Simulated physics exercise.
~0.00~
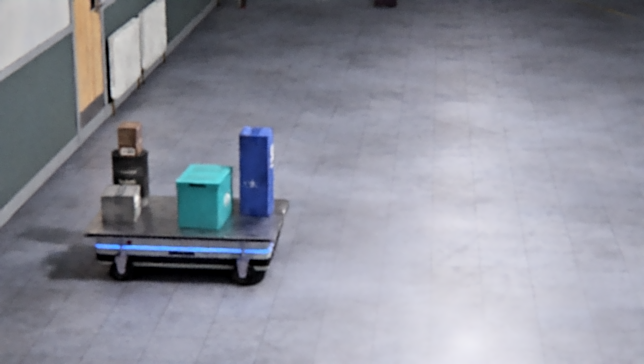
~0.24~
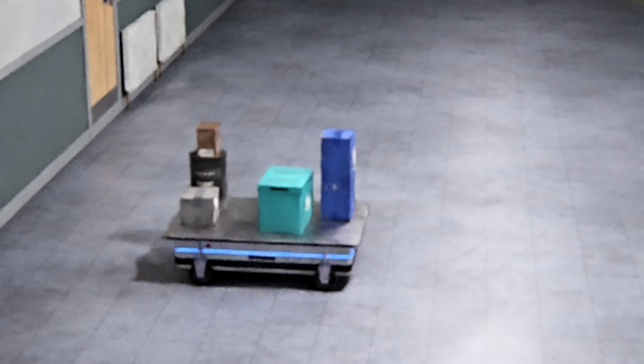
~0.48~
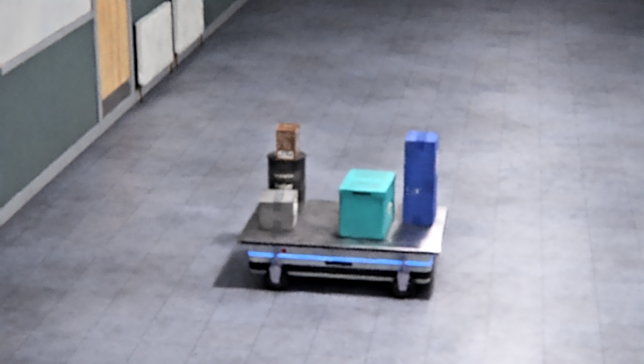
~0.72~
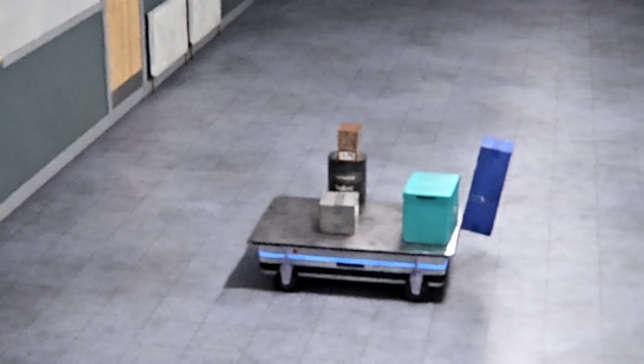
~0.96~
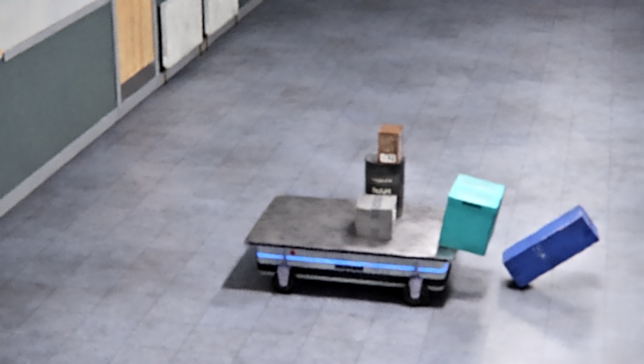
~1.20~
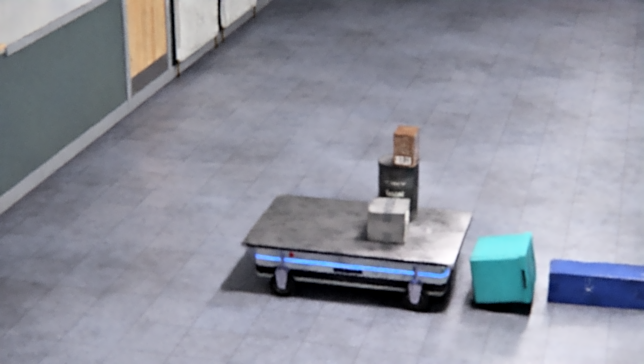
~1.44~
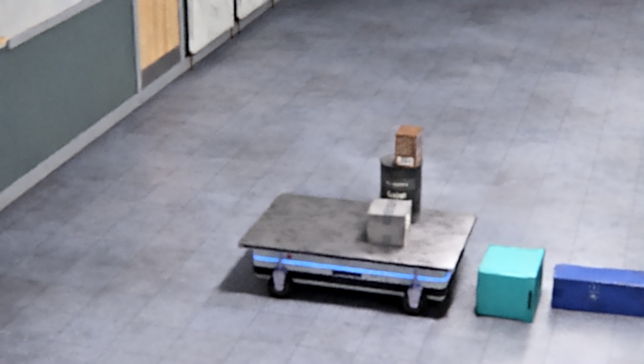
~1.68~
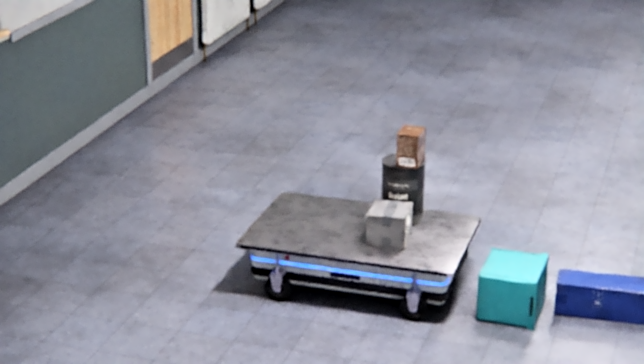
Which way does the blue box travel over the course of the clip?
The blue box moves to the right, first riding on the cart and then going off the deck's right edge to the floor.
